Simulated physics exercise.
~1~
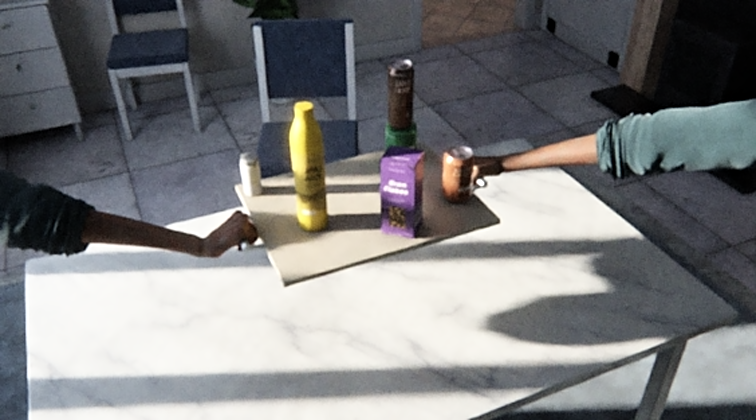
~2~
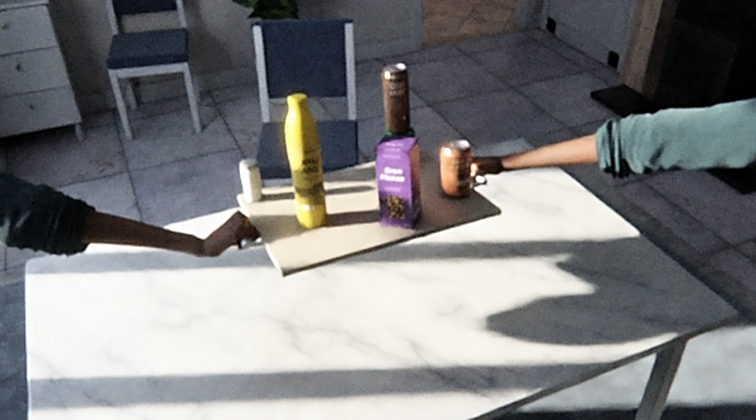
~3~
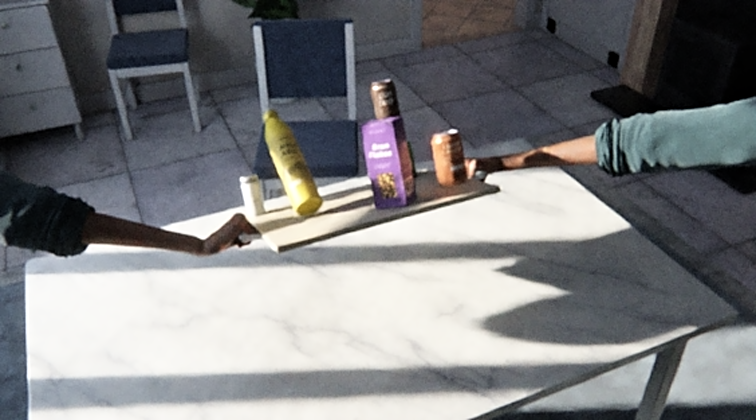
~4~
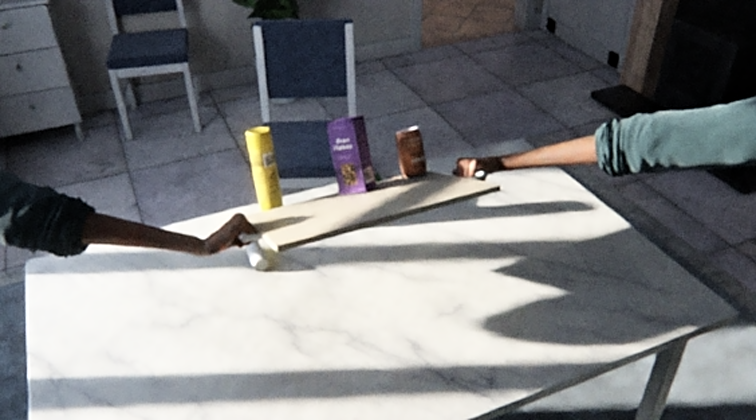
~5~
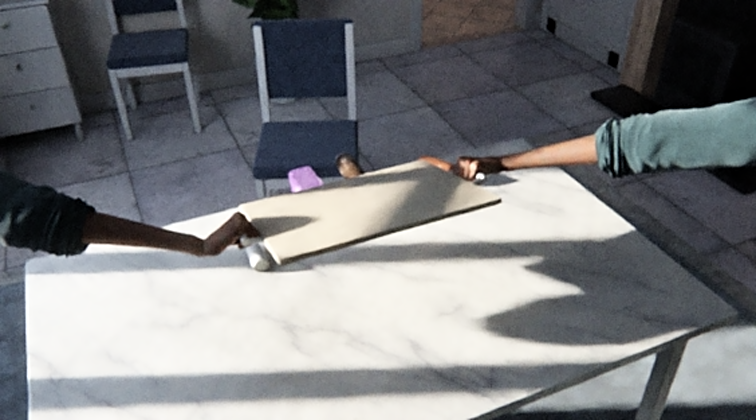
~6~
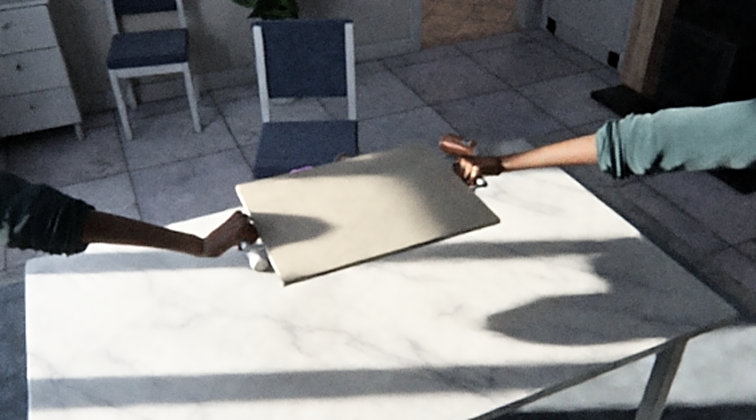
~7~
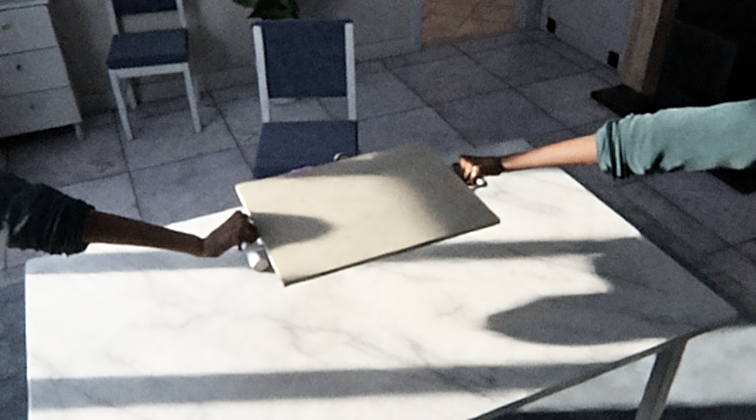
Two hands tipped a flat tray away over a marble table until the yellow bottle, purple carton and cans slid off the far edge, while a small white shaker dropped by the left hand, and the tray ended up level and empty.
